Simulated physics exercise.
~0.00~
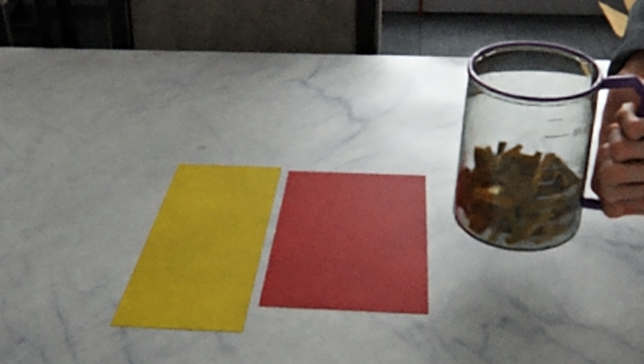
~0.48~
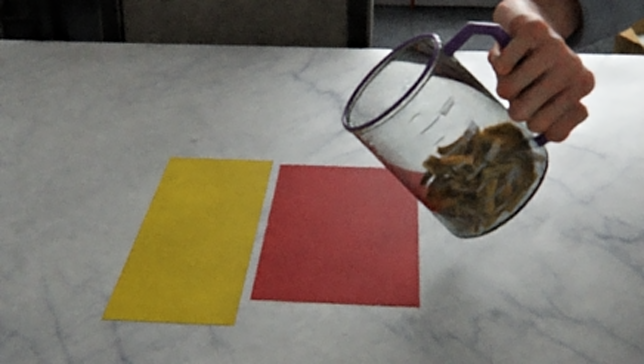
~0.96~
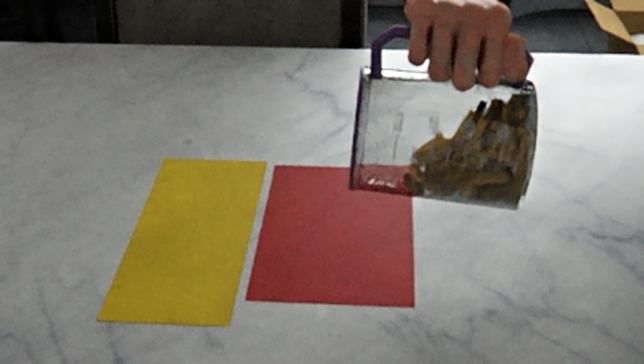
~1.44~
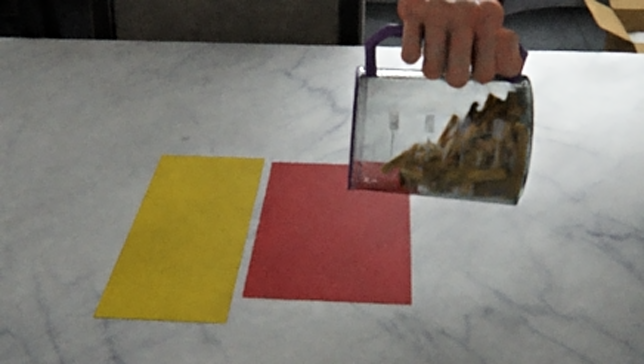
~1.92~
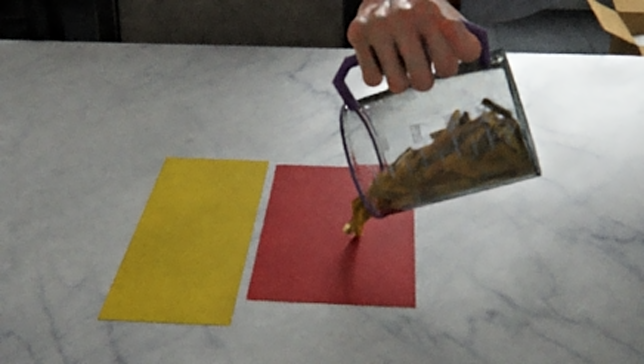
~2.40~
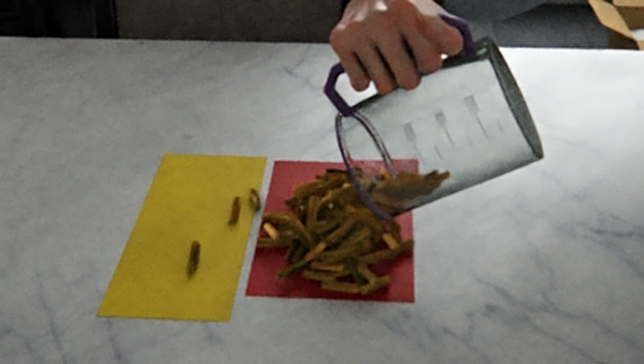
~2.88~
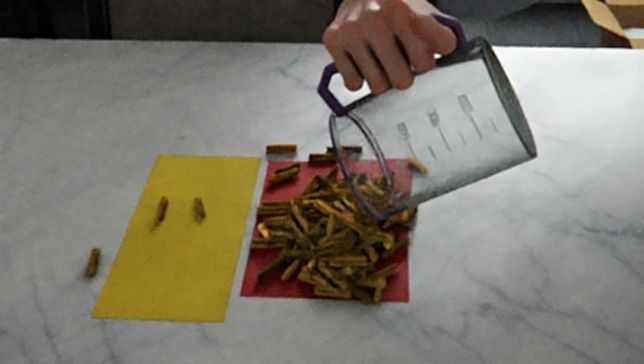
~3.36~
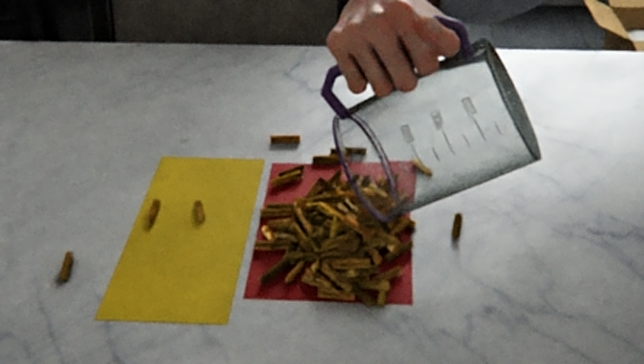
A hand tips a clear jug, pouring short brown pieces mostly onto the red mat.
